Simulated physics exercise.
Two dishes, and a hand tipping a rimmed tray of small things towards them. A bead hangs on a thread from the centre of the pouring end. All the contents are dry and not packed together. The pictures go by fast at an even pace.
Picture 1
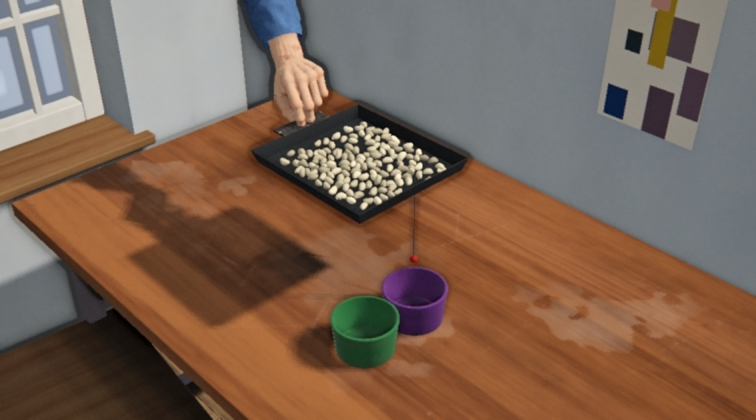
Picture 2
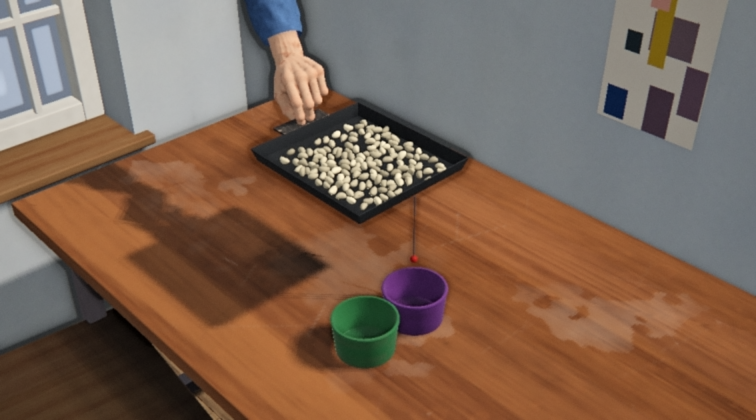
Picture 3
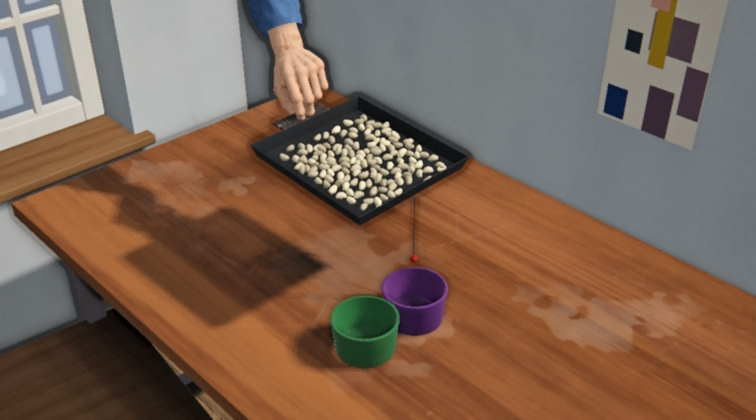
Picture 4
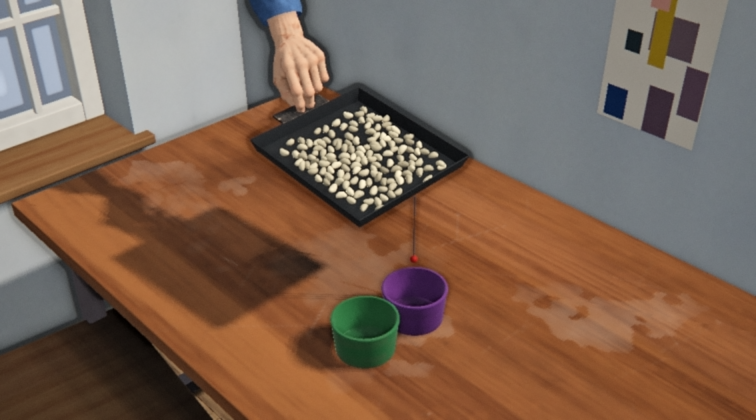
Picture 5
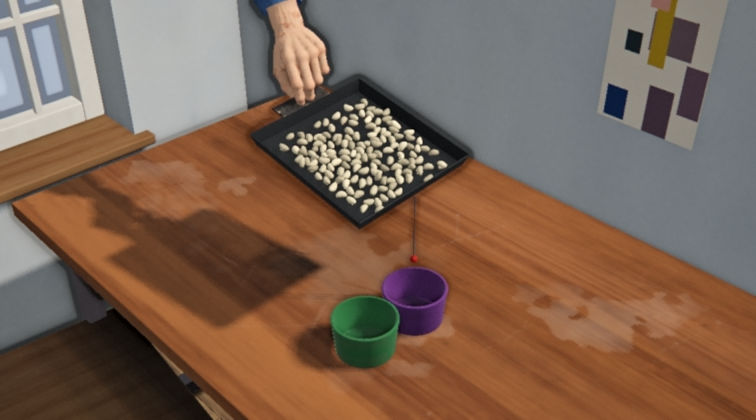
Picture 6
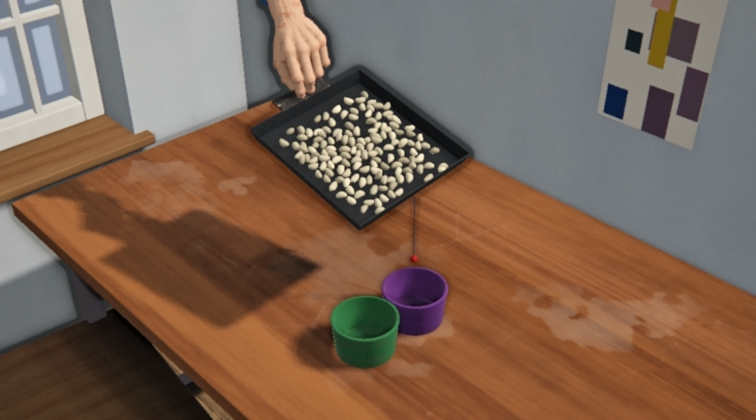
The clip opens on a hand gripping a black rimmed tray of white beans, held level above a wooden table with a green dish and a purple dish. The hand then gradually raises the tray's far side, tilting it towards its lower left corner, while the beans barely shift.
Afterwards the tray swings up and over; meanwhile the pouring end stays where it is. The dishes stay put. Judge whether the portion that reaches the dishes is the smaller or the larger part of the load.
It is the larger part.
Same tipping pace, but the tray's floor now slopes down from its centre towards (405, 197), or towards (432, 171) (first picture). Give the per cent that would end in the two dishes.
About 60 %, then 0 %.
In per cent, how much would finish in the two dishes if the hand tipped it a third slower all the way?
Near 80 in a hundred.
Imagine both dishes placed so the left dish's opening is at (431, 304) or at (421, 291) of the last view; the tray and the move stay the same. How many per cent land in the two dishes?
Trial 1: 10 percent; trial 2: 20 percent.
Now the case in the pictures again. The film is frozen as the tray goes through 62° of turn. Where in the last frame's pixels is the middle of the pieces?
(375, 183).
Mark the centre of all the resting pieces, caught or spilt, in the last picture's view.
About pixel (376, 329).
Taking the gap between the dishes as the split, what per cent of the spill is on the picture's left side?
Roughly 90 %.
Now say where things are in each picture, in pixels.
The first frame shows corners of the pouring end at (359, 211) and (462, 158), level; middle of the load at (358, 166), white beans; left dish at (388, 346); right dish at (437, 314); bead on its thread at (414, 259).
The second frame shows corners of the pouring end at (359, 212) and (462, 157), level; middle of the load at (358, 165).
The third frame shows corners of the pouring end at (360, 213) and (463, 157), tipped barely, lowest at the left corner; middle of the load at (358, 163).
The fourth frame shows corners of the pouring end at (360, 216) and (463, 155), tipped a little, lowest at the left corner; middle of the load at (358, 160).
The fifth frame shows corners of the pouring end at (360, 218) and (464, 154), tipped a little, lowest at the left corner; middle of the load at (358, 156).
The sixth frame shows corners of the pouring end at (360, 221) and (464, 153), tipped clearly, lowest at the left corner; middle of the load at (358, 154); left dish at (388, 346); right dish at (437, 314).
Soon after the last picture, tray tipped steeply; all on the tray.
A little later, tray tipped past a quarter turn; about a quarter on the tray; about a quarter in the left dish; a small part in the right dish; a small part outside both; about a third in the air.
Later still, tray tipped past a quarter turn; about a third in the left dish; about a third in the right dish; about a third outside both.
At rest, tray tipped past a quarter turn; about a third in the left dish; about a third in the right dish; about a third outside both.
